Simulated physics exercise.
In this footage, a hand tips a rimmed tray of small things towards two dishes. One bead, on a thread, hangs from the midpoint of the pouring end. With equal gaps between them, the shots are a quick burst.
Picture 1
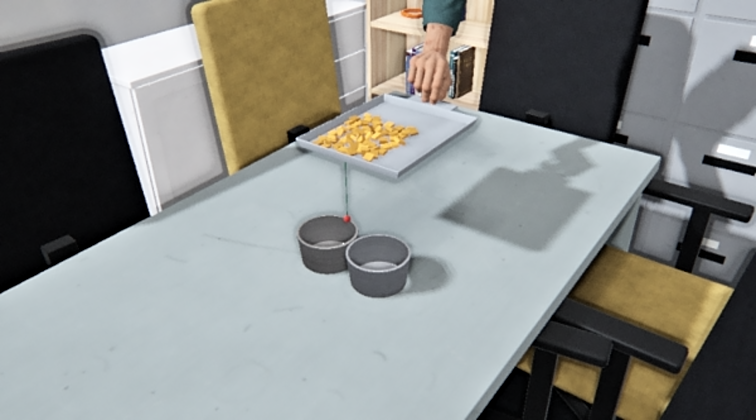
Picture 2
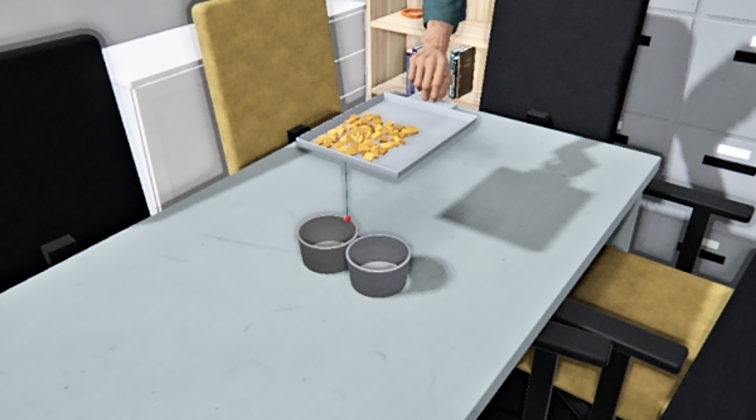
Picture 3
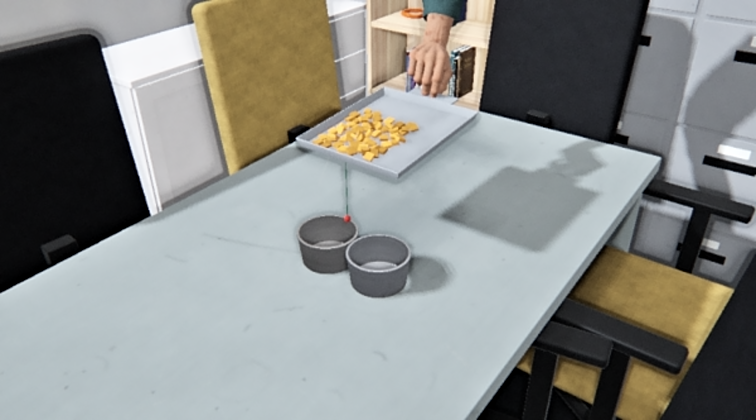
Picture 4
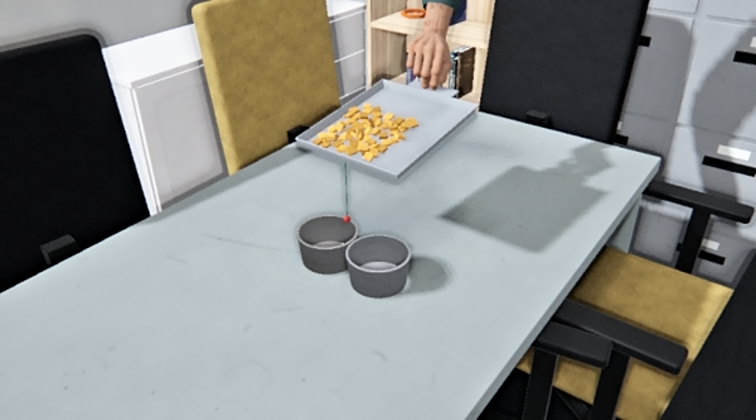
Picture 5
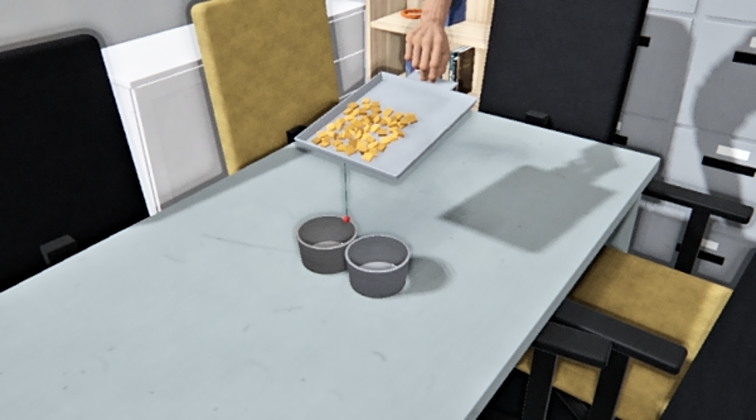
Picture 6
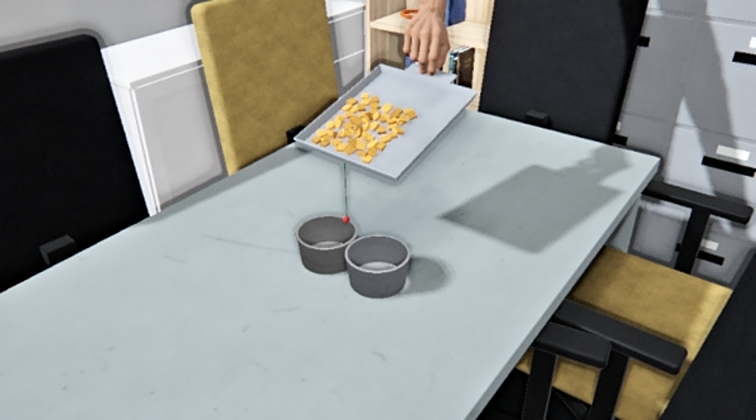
Hand gradually tilting a grey rimmed tray of small golden pieces above a pale table with two small dark dishes.
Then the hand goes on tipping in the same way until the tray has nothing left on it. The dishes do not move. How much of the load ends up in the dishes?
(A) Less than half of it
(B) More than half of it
The answer is B.
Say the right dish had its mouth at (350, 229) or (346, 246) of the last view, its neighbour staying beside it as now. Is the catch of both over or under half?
Result, first setup: A minority share; second setup: A majority share.
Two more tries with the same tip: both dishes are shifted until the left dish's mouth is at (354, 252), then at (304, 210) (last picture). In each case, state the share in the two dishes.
50 and 20 in a hundred.
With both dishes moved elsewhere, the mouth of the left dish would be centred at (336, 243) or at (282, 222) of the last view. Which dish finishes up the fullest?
In turn: The left-side dish; the right-side dish.
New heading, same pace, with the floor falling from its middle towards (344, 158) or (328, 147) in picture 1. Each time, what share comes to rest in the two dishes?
Lab note: Try one about 60 %, try two about 20 %.
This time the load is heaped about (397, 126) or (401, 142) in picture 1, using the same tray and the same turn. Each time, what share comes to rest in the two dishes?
That would be 90 per cent, and then 90 per cent.
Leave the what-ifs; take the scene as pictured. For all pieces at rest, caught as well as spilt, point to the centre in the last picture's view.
Somewhere around (346, 271) in the final view.
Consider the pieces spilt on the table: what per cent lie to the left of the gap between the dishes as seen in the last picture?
90 %, roughly.
Soon, tray tipped steeply; all on the tray.
A while on, tray tipped right over; about a quarter on the tray; about a quarter in the right dish; a small part in the left dish; a small part outside both; about a quarter in the air.
Towards the end, tray tipped past a quarter turn; about a third in the right dish; about a third in the left dish; about a quarter outside both.
Finally, tray tipped past a quarter turn; about a third in the right dish; about a third in the left dish; about a quarter outside both.
